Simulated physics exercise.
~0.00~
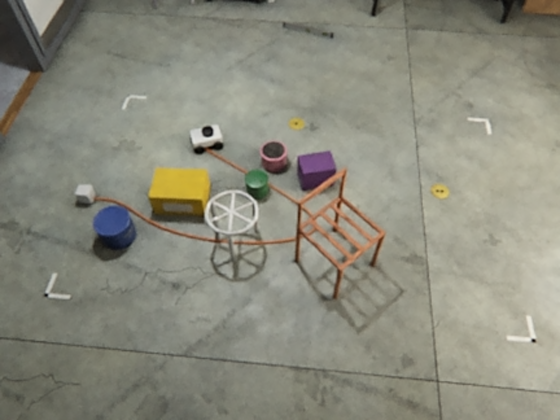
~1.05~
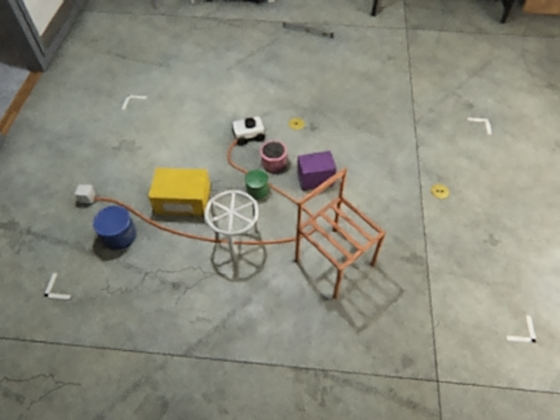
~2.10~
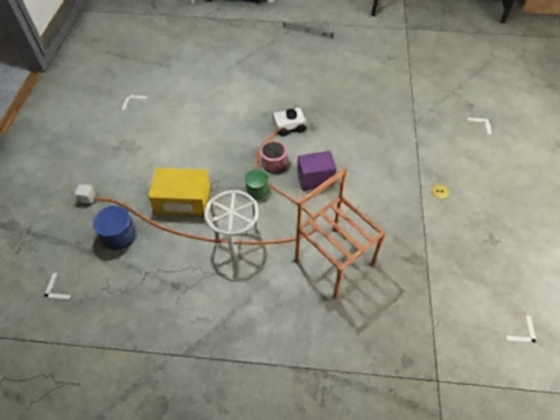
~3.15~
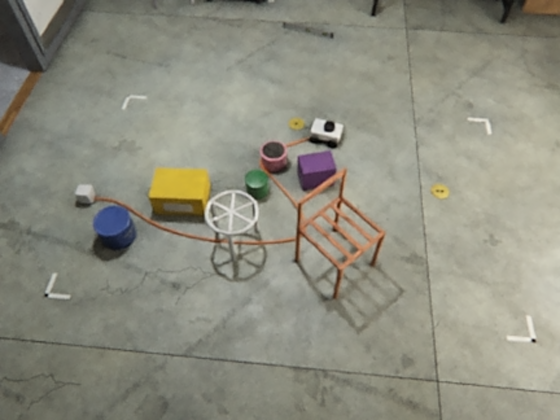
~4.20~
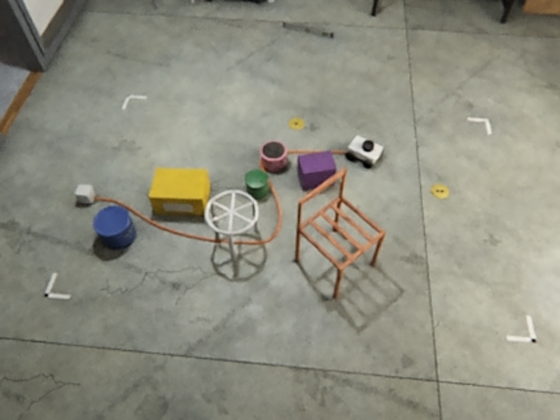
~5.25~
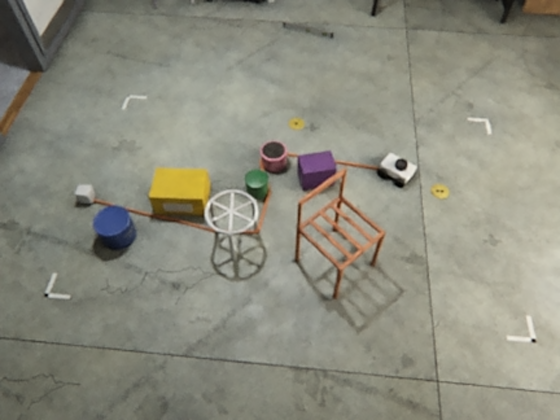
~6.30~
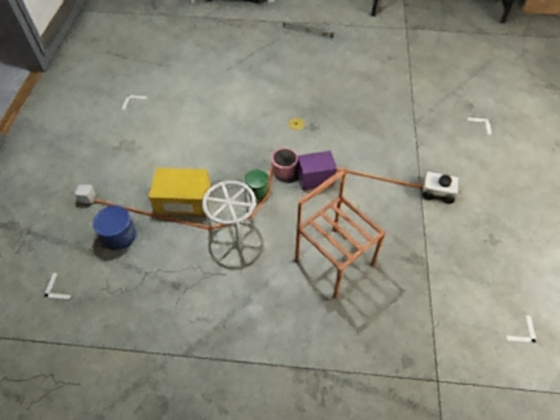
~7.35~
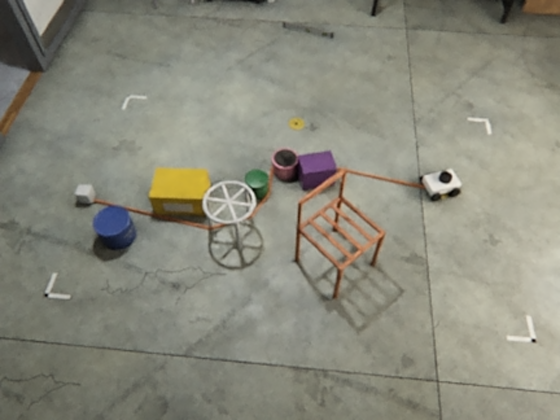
A small white cart trailing an orange lead drives right past a pink pot and purple crate, then angles down to the right, drawing the lead tight among the objects; the white stool and pink pot shift slightly, and the cart stops with the lead still attached to the small white block.
